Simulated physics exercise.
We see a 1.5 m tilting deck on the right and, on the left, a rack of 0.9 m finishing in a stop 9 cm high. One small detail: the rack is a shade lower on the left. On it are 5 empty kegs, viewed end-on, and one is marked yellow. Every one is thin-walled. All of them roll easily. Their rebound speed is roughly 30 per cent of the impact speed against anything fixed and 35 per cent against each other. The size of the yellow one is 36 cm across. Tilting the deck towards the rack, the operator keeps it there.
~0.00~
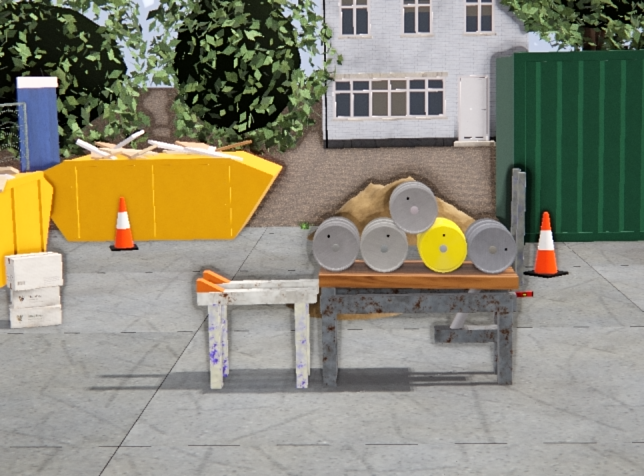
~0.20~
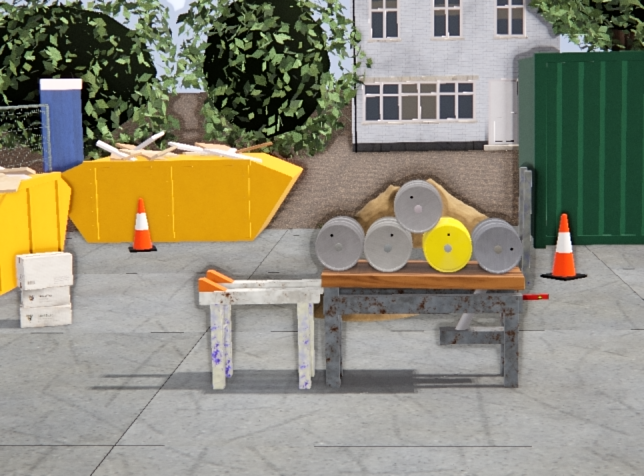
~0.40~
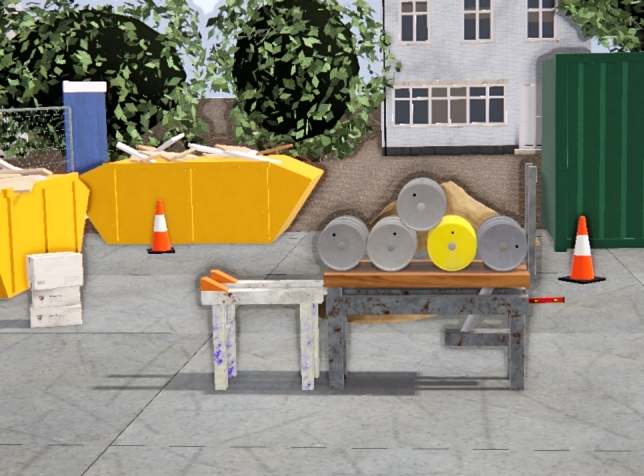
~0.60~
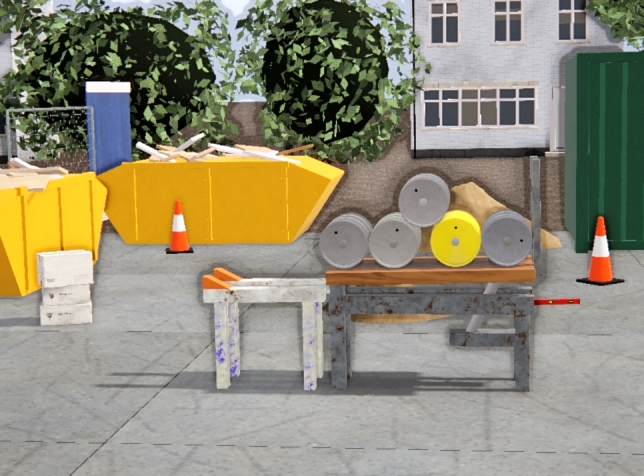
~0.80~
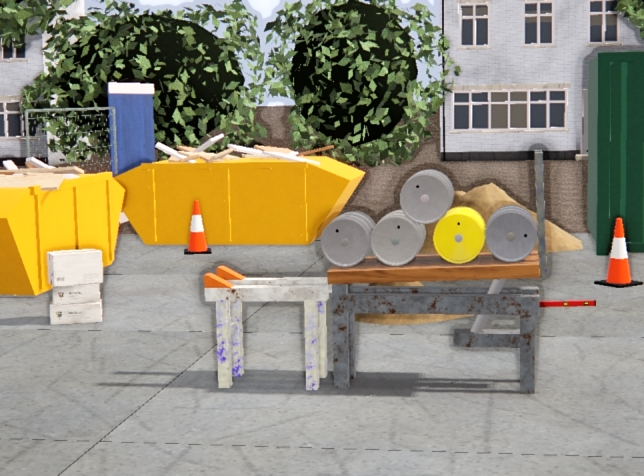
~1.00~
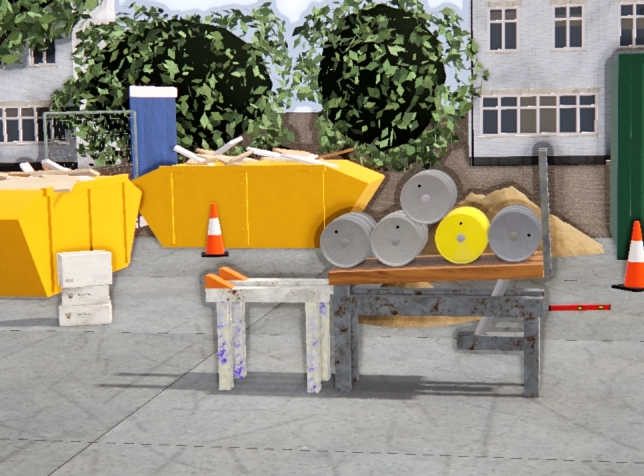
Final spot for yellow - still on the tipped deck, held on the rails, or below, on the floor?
I would say still on the tipped deck.
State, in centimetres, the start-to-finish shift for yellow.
Displacement for yellow: 50.
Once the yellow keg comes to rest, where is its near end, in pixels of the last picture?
(383, 242).
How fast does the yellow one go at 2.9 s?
Speed: Around 0.1 m/s.
By 2.9 s, yellow is on the deck, 85 cm from the hinge, rolling left; 0 past the stop so far.
Finally (5.6 s), yellow is on the deck, 40 cm from the hinge; 0 past the stop so far.
